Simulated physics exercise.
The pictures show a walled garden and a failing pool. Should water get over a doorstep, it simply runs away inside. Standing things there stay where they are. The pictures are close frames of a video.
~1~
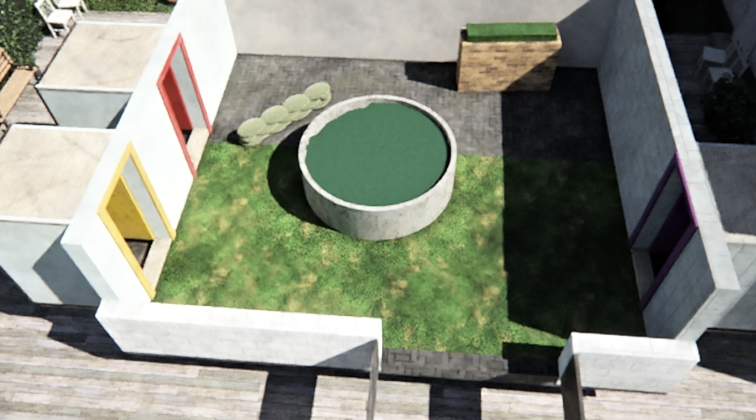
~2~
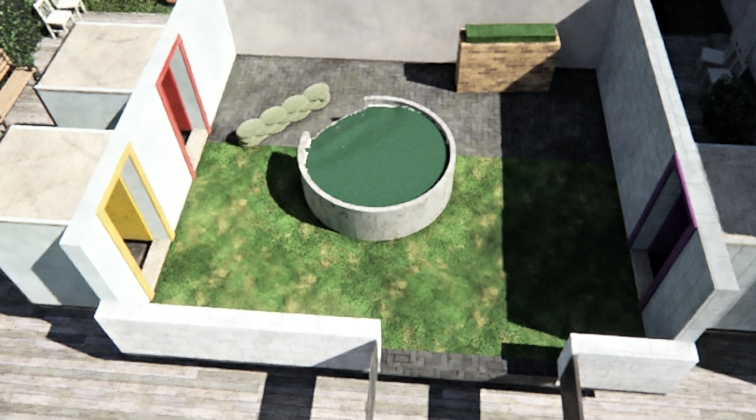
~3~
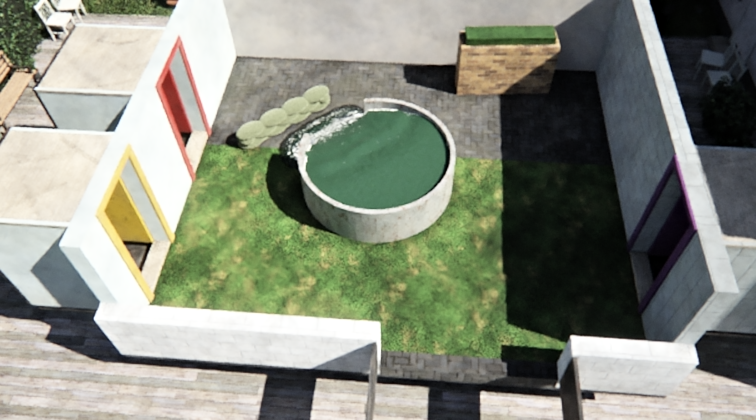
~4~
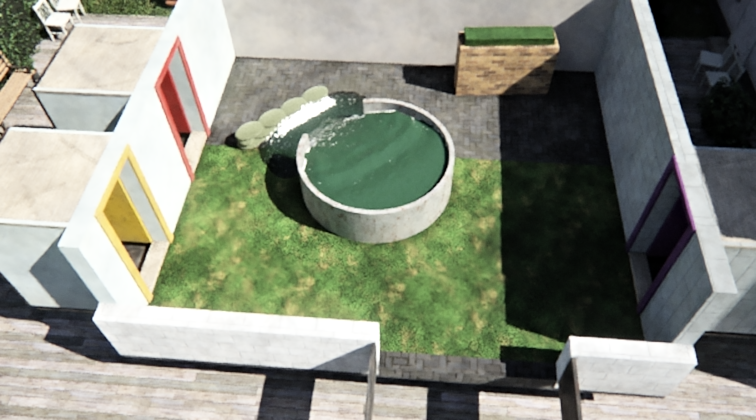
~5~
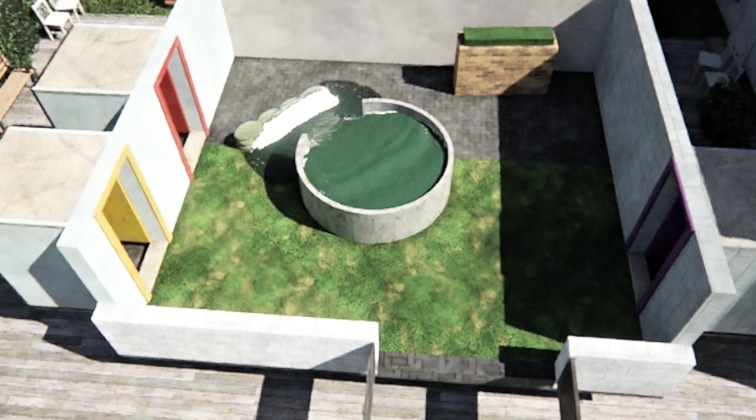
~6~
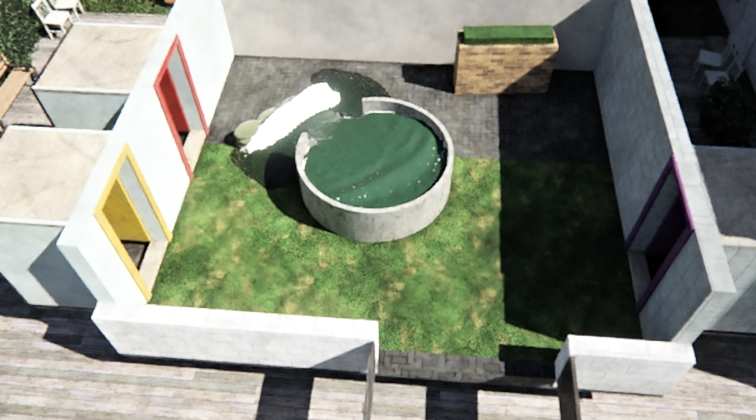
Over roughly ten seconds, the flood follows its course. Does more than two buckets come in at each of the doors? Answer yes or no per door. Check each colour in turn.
The red door no, the purple door no, the yellow door yes.
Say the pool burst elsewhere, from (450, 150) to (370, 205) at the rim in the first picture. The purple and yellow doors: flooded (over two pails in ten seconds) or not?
Door by door, purple exceeds it and yellow doesn't reach it.
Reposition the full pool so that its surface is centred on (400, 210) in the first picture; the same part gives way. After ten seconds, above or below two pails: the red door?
Going one by one, I'd say the red door runs past the limit.
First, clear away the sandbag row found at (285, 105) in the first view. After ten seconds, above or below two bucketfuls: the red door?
Note: Red over limit.
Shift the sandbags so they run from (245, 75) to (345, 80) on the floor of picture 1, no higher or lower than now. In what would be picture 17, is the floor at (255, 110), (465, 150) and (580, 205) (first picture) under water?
One after the other: Flooded, clear, free of water.
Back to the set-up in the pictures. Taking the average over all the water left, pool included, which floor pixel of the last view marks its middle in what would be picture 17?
My guess is about (343, 155).
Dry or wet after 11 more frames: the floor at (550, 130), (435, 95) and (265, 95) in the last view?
Result, in order: Unflooded / waterlogged / waterlogged.
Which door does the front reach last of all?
That would be the purple-painted one.
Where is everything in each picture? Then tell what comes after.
In the first frame, still water in the pool at (378, 152).
In the second frame, water pours out on the pool's far side and has run to a hidden place.
In the third frame, the front is at a hidden place, out from the gap on the pool's far side.
In the fourth frame, water pours out on the pool's far side and has run to (354, 96).
In the fifth frame, water pours out on the pool's far side and has run to (329, 84).
In the sixth frame, the front is at (328, 72), out from the gap on the pool's far side.
A moment on, water covers 20 % of the floor; the red door not reached, the purple door not reached, the yellow door not reached.
Next, water covers 35 % of the floor; the red door wet at the sill, nothing in, the purple door not reached, the yellow door wet at the sill, nothing in.
Then, water covers 50 % of the floor; the red door under two buckets in, the purple door not reached, the yellow door under two buckets in.
Later, water covers 75 % of the floor; the red door under two buckets in, the purple door not reached, the yellow door over two buckets in.
In the end, water covers 95 % of the floor; the red door under two buckets in, the purple door wet at the sill, nothing in, the yellow door over two buckets in.
